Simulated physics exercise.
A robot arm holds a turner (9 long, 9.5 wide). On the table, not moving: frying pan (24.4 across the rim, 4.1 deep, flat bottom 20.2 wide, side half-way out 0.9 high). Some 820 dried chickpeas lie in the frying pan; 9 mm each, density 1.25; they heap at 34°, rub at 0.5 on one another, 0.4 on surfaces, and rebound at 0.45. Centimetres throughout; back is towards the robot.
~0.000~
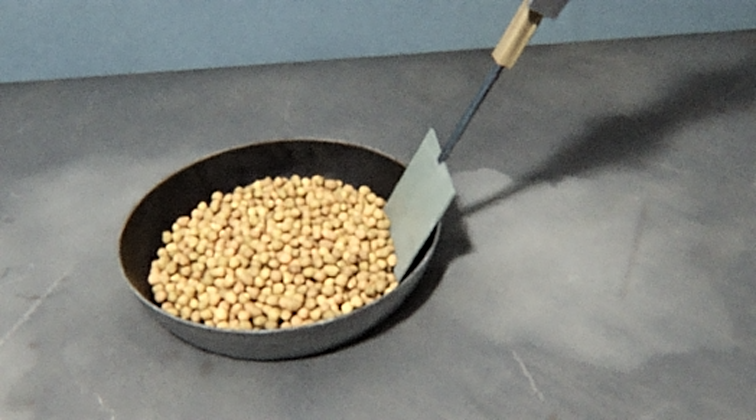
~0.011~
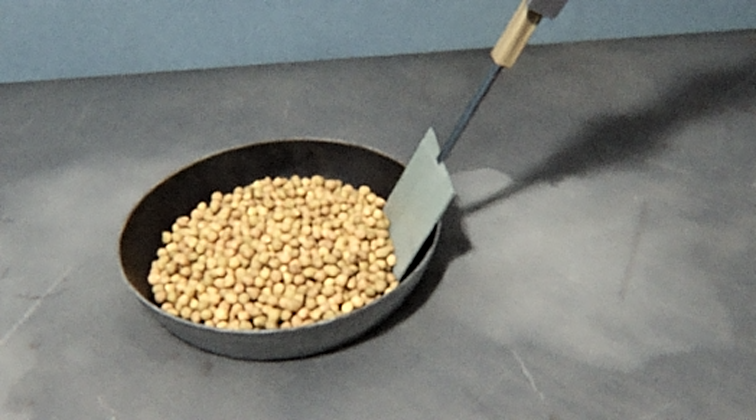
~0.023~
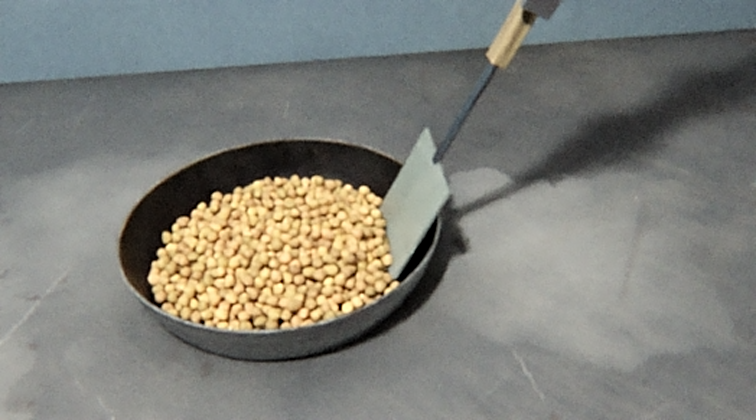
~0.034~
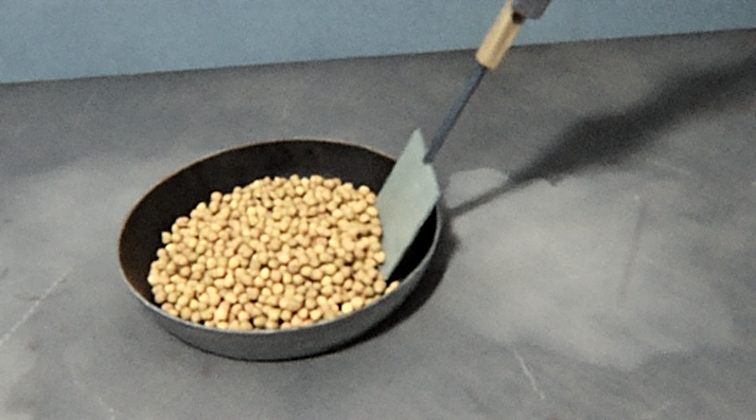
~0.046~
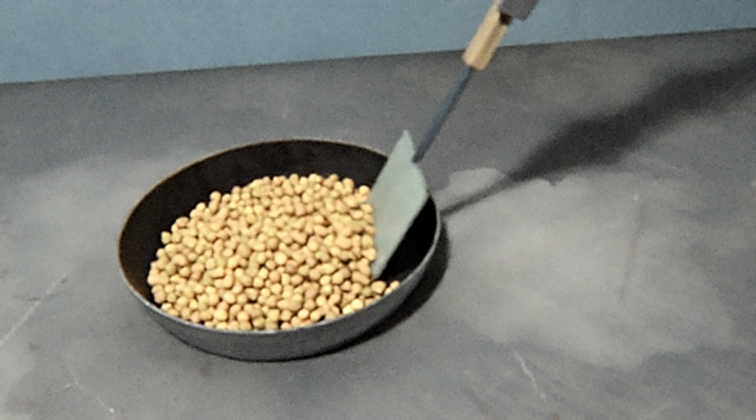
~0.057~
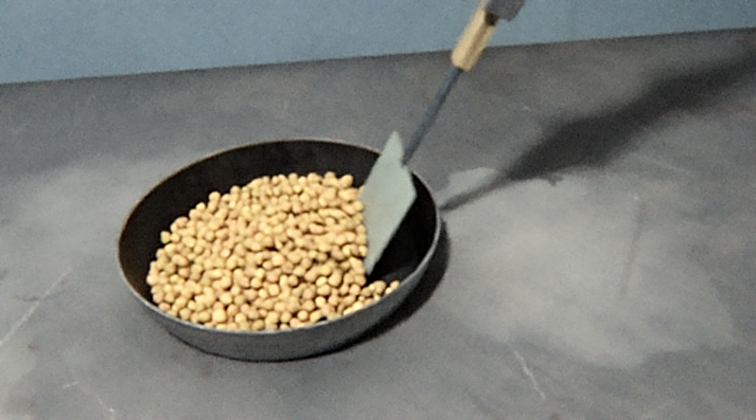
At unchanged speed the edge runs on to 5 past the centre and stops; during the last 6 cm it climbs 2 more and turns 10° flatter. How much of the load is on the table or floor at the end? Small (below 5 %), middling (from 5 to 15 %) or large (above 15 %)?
On the table or floor the share is small, below 5 %.
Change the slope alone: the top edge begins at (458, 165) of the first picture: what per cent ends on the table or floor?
About 0 per cent.
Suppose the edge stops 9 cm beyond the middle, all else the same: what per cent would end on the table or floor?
In that case some 20 per cent.
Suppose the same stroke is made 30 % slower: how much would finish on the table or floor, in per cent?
Then about 0 per cent.
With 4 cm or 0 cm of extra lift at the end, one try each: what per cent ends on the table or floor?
About 5 and 0 per cent.
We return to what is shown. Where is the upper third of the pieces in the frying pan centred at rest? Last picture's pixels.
Around (177, 243).
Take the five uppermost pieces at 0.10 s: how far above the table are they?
Some 5 cm.
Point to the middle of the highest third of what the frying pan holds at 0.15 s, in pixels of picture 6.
At about (237, 238).
After 0.10 s, sloping 62°, highest piece 6 above the table; 825 in the frying pan.
After 0.15 s, sloping 58°, highest piece 6 above the table; 825 in the frying pan.
After 0.37 s, sloping 52°, highest piece 5 above the table; 819 in the frying pan, 6 on the table or floor.
After 1.42 s, sloping 52°, highest piece 5 above the table; 819 in the frying pan, 6 on the table or floor.
At rest, 819 in the frying pan, 6 on the table or floor. That is 1 % on the table or floor.
